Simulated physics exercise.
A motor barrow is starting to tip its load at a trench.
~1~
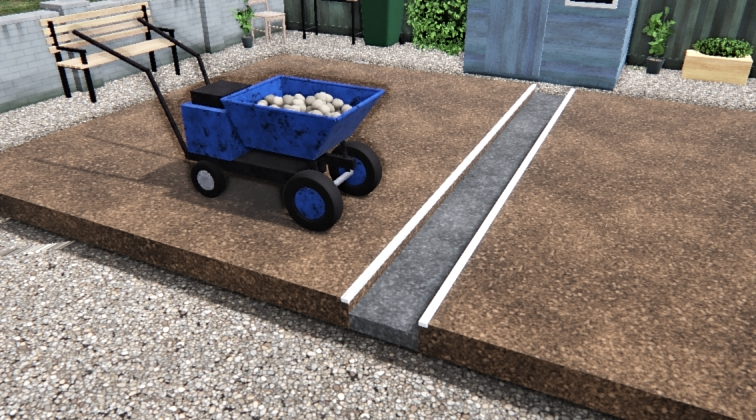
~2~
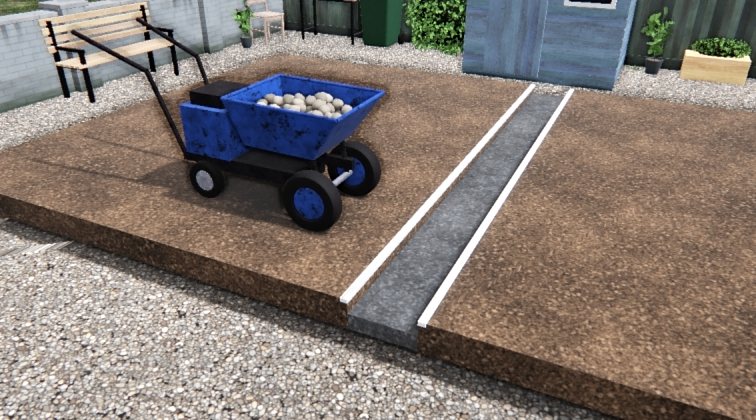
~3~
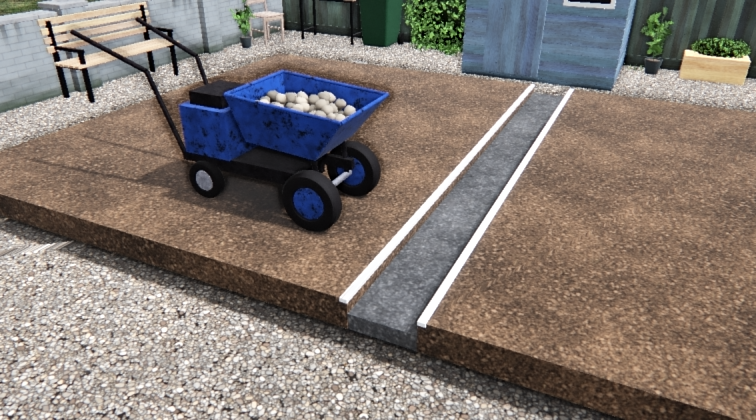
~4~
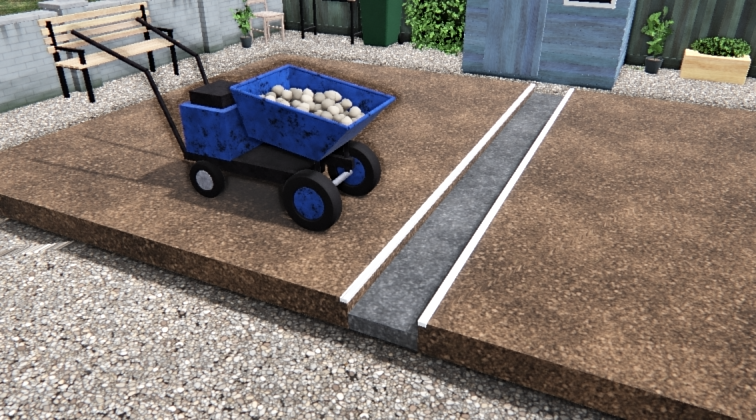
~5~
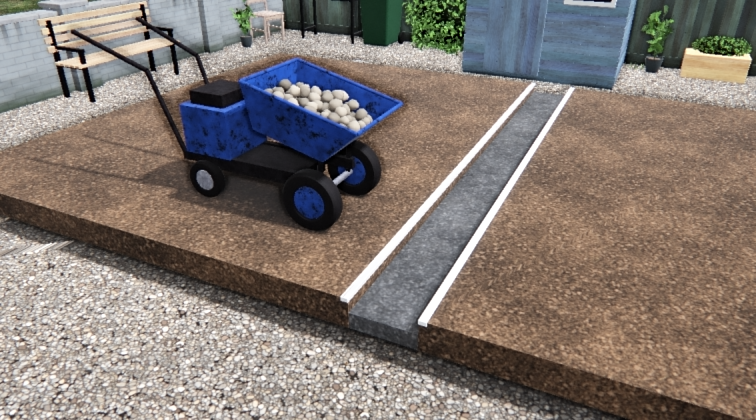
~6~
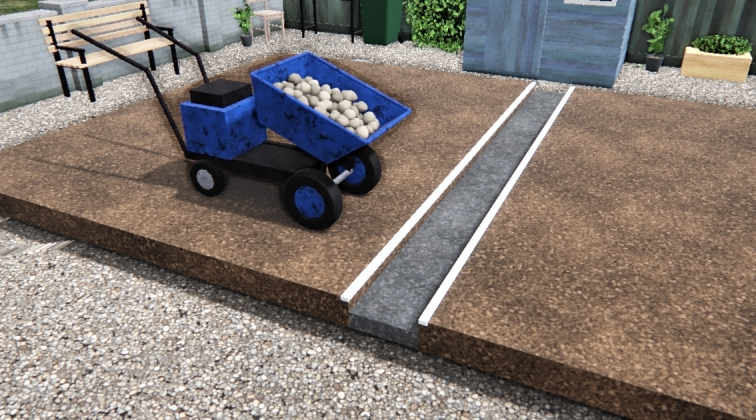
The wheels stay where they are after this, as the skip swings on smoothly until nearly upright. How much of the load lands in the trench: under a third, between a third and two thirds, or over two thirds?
Over two thirds.
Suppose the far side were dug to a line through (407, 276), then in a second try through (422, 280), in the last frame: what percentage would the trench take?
First case 20 %, second case 50 %.
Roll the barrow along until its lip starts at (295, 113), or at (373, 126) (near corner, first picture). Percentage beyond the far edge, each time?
In order: About 0 % and 50 %.
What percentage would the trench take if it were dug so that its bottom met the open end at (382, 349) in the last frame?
It comes out near 100 percent.
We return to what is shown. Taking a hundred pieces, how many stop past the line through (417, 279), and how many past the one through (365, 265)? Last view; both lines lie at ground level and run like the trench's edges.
That's 30 in a hundred for the first and 80 in a hundred for the second.
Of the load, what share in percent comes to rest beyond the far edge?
Around 5 %.
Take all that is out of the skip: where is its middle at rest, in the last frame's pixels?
Somewhere around (441, 239) in the final view.
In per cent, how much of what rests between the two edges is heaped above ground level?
The answer is close to 40 per cent.
Soon after the last picture, skip tipped steeply; all in the skip.
A little later, skip tipped right over; about two thirds in the skip; about a third in or heaped over the trench; a stray few beyond it.
Later still, skip tipped right over; about a quarter in the skip; most in or heaped over the trench; a small part beyond it.
At rest, skip tipped right over; a small part in the skip; most in or heaped over the trench; a small part beyond it.
